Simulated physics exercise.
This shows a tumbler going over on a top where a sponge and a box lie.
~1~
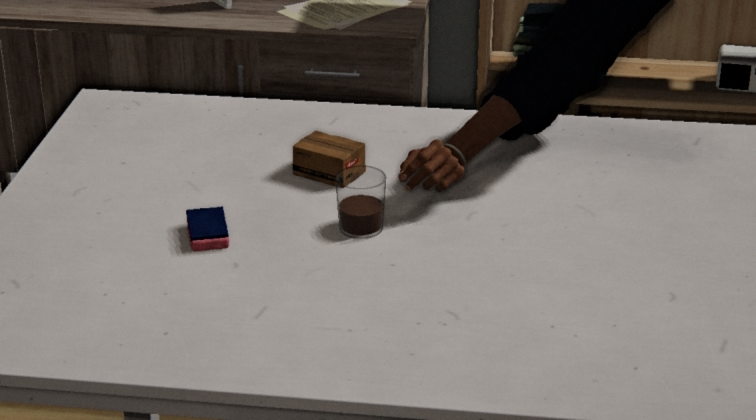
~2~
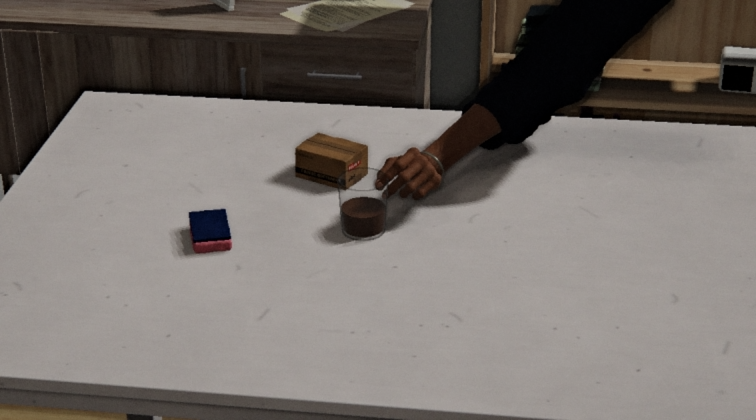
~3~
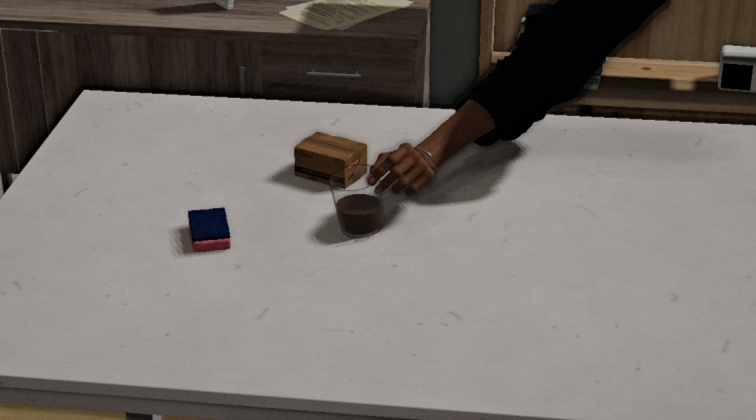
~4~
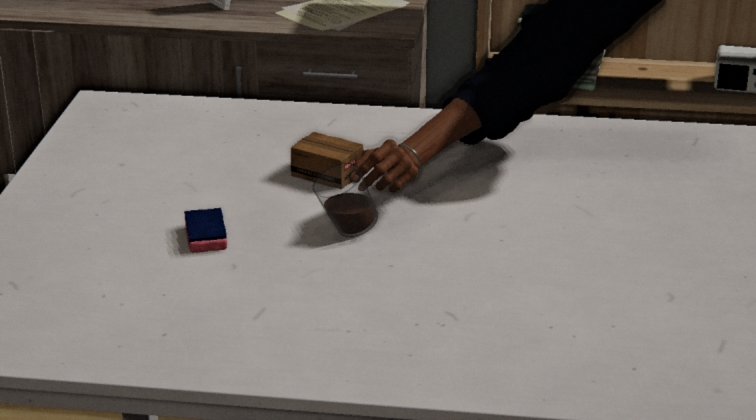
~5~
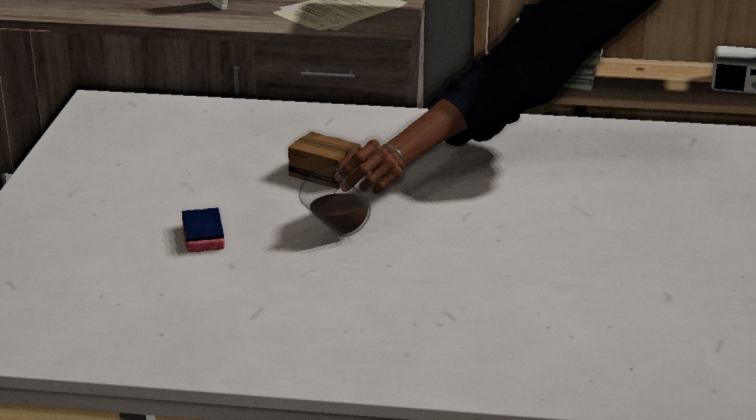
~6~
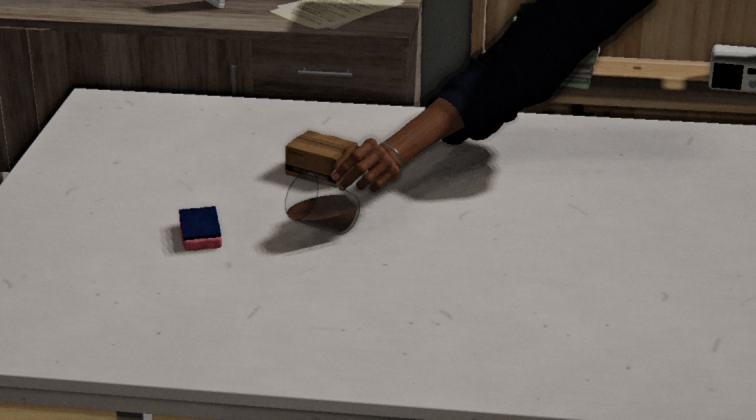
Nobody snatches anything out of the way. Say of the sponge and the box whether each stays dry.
Check the sponge: It is left wet. Check the box: It is left dry.
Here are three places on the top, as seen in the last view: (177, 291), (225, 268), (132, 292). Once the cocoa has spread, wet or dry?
First spot touched, second spot touched, last spot touched.
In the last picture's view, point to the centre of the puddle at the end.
Its centre ends up near (141, 289) in the last picture.
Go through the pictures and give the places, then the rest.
It stands upright; tumbler (361, 201) about a third full; sponge (207, 221); box (329, 144), in the first frame.
The hand pushes it; tumbler about a third full, surface at (363, 208), in the second frame.
The hand pushes it; tumbler (358, 200) about a third full; box (331, 145), in the third frame.
The hand pushes it; tumbler (347, 200) tipped 25°; sponge (205, 223), in the fourth frame.
The hand pushes it; tumbler (335, 201) tipped 35°, in the fifth frame.
It is falling; tumbler (322, 204) tipped 55°; sponge (200, 221); box (322, 144), in the sixth frame.
Soon after, the puddle covers about as much as a plate; the sponge is wet; the box is dry.
Later, the puddle covers about as much as a tray; the sponge is wet; the box is dry.
In the end, the puddle covers about as much as a tray; the sponge is wet; the box is dry.
